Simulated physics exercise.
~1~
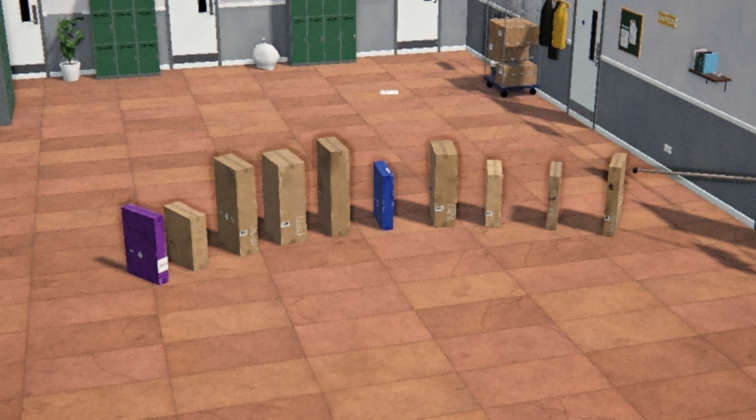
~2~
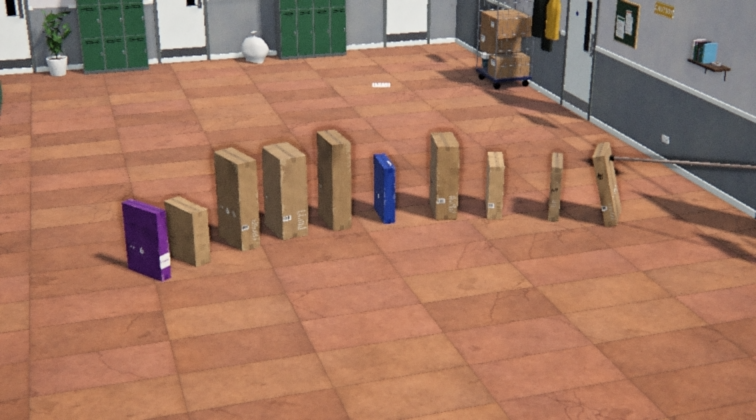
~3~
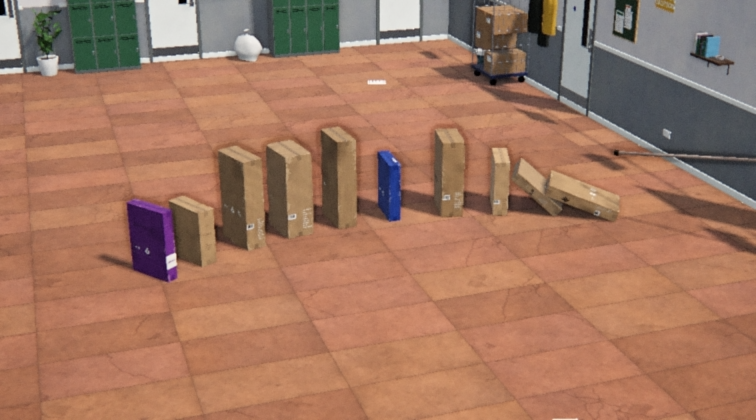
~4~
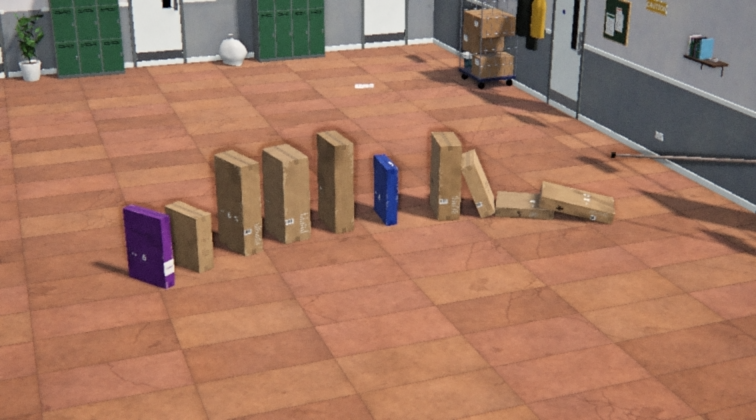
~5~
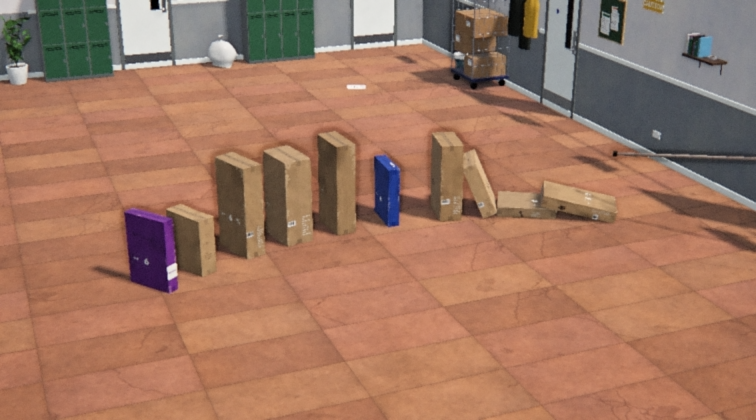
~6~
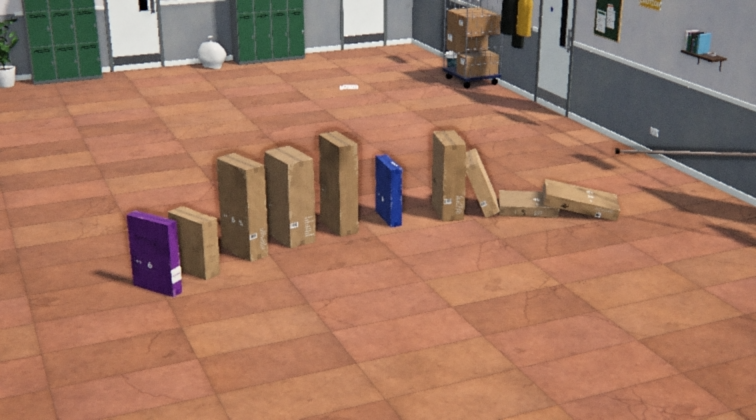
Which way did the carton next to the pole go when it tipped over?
It went over to the left, toward the next carton in the row.
